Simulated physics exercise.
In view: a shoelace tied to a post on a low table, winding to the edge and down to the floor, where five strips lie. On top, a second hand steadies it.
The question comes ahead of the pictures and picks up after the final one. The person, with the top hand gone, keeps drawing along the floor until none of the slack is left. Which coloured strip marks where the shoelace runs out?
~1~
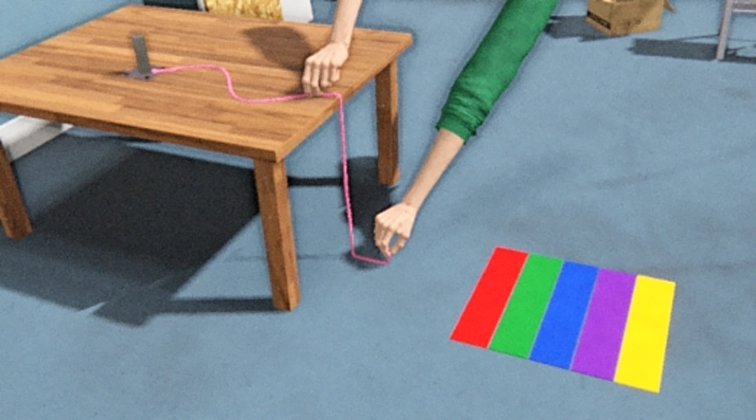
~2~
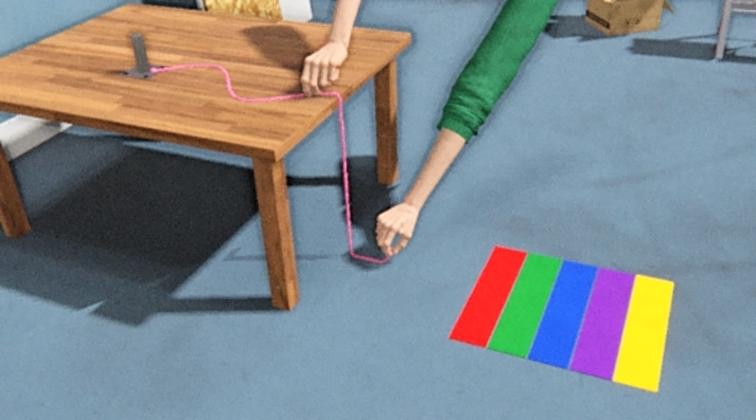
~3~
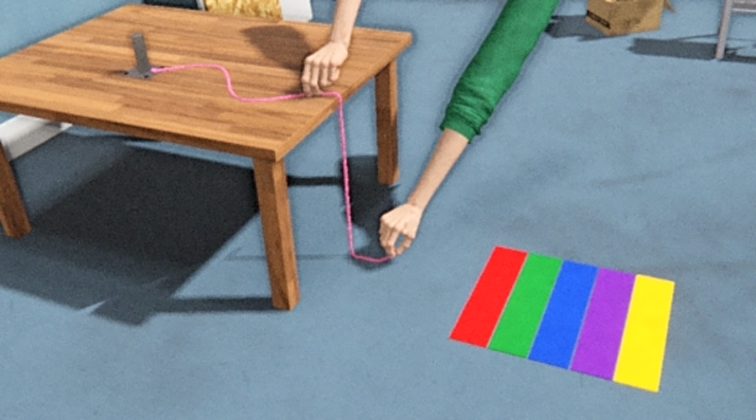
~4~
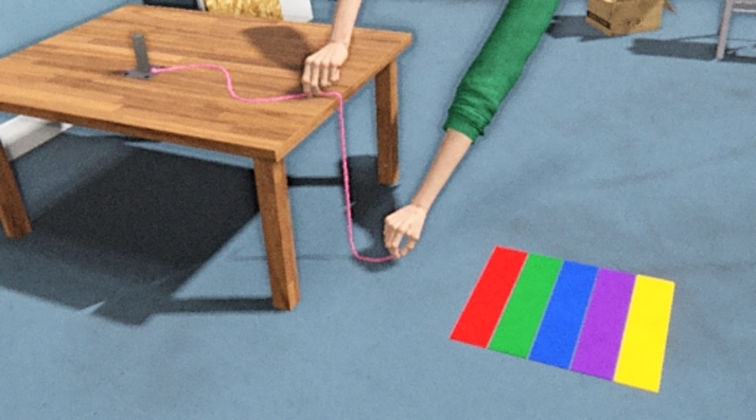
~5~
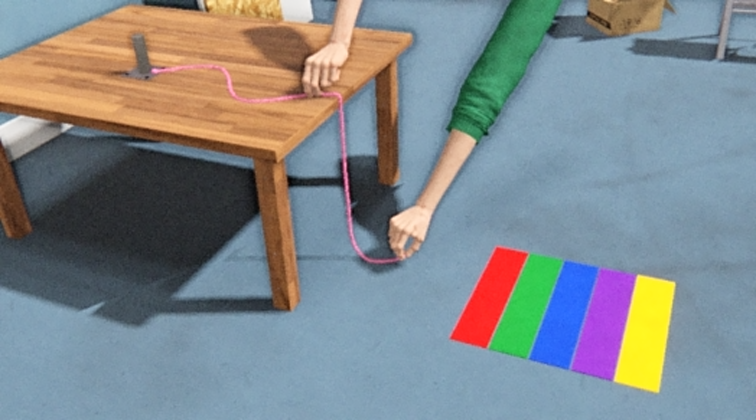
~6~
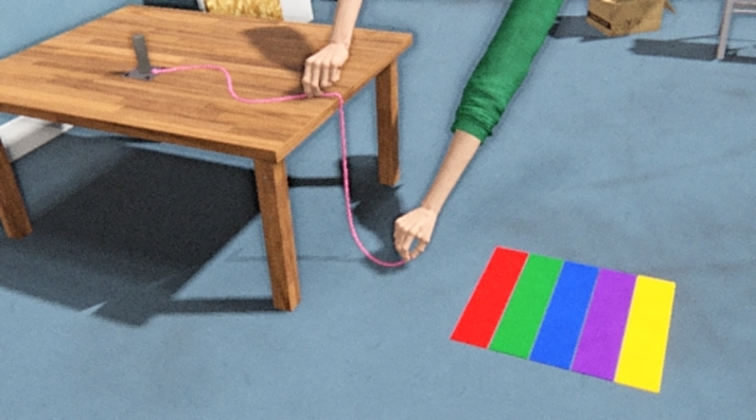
Blue.
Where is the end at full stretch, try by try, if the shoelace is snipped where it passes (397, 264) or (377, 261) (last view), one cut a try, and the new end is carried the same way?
It would end up close to (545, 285), then close to (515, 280).
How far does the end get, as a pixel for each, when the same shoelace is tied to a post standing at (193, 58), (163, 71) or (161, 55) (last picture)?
It works out at around (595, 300), (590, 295) and (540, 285) for the three tries.
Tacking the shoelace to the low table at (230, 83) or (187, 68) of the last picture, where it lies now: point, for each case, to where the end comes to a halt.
First (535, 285), then (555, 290).
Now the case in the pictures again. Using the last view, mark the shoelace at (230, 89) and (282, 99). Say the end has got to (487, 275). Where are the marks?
Taking them in turn, (259, 91) and then (330, 98).
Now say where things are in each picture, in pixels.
End (390, 253); red (477, 324); green (515, 334); blue (556, 344); purple (597, 354); yellow (640, 365), in the first picture.
End (392, 253); shoelace through (189, 67) (228, 80) (265, 100) (340, 105) (345, 174) (350, 239), in the second picture.
End (395, 253), in the third picture.
End (399, 255); shoelace through (190, 67) (229, 81) (266, 101) (340, 106) (345, 174) (351, 239), in the fourth picture.
End (404, 256), in the fifth picture.
End (410, 257); shoelace through (190, 68) (229, 81) (266, 101) (341, 106) (345, 174) (357, 240), in the sixth picture.
A little later, end near (487, 275); over red.
Next, end near (537, 286); over green.
When it is tight, end near (569, 293); over blue. The end stops over the blue strip.
